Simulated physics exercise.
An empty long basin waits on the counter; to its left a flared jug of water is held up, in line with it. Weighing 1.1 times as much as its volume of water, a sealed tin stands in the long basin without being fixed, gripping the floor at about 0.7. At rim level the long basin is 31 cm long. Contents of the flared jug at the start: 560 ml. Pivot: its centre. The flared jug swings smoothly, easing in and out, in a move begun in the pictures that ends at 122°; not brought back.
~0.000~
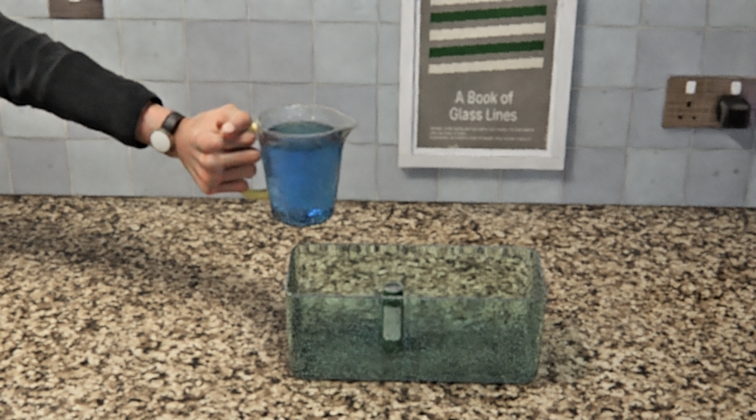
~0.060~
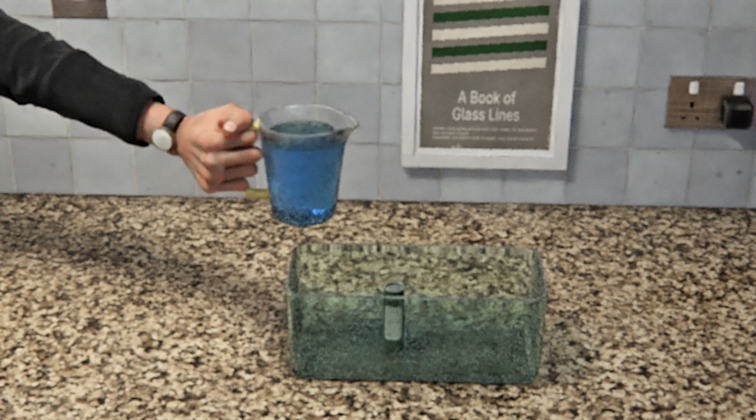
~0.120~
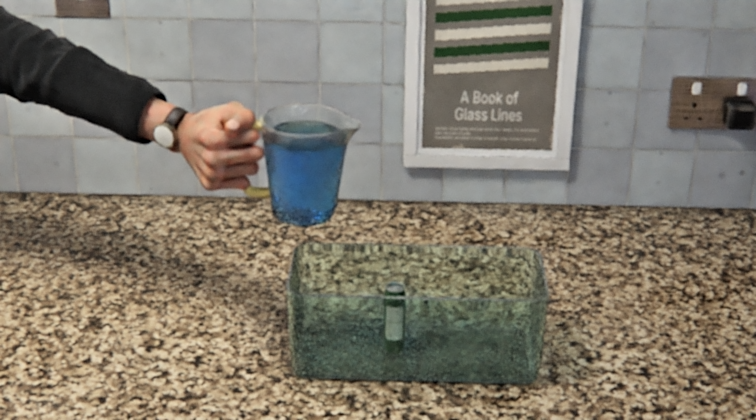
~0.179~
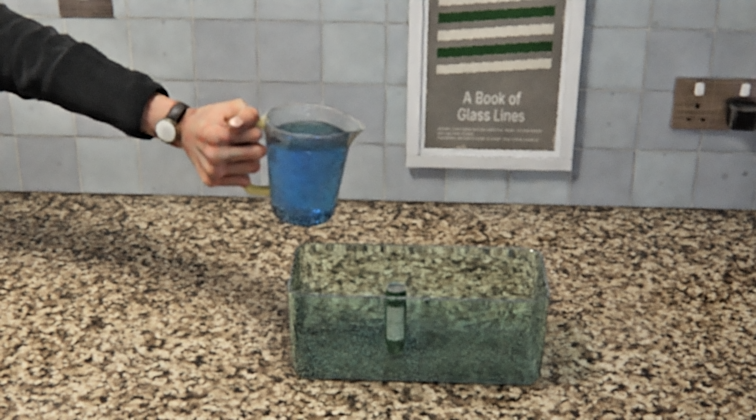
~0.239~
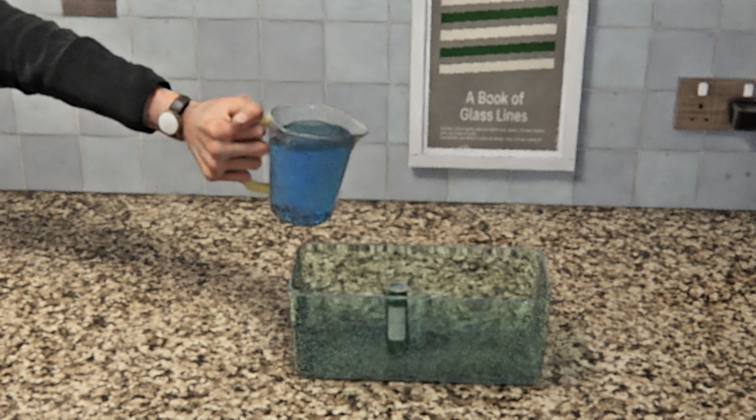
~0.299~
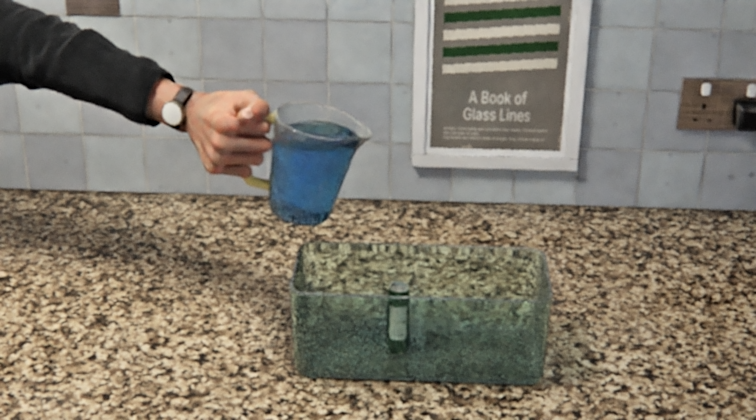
A hand slowly tilts a jug of blue liquid rightward above a clear greenish basin.
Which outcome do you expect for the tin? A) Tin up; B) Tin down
Tin down (B).
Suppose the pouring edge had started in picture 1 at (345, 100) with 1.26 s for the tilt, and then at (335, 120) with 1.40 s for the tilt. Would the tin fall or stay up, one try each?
The tin overturns the first time and overturns the second time.
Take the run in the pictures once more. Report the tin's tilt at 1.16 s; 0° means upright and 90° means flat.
0°.
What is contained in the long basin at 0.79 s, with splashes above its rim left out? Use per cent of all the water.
Near 10 in a hundred.
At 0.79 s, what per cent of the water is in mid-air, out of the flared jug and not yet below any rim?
Estimate: About 18 % of all of it.
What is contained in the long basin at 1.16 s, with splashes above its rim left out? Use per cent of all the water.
I reckon close to 80 per cent.
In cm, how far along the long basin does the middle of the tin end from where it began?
Around 6.0 cm.
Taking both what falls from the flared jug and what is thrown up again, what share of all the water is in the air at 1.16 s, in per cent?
About 10 per cent.
By 0.79 s the tilt is 70° and 71 per cent is still to pour; the tin stands where it began.
By 1.16 s the tilt is 110° and 9 per cent is still to pour; the tin stands where it began.
By 1.54 s the tilt is 122° and 0 per cent is still to pour; the tin leans 35°.
By 1.95 s the tilt is 122° and 0 per cent is still to pour; the tin lies on its side.
At rest the tin lies on its side.
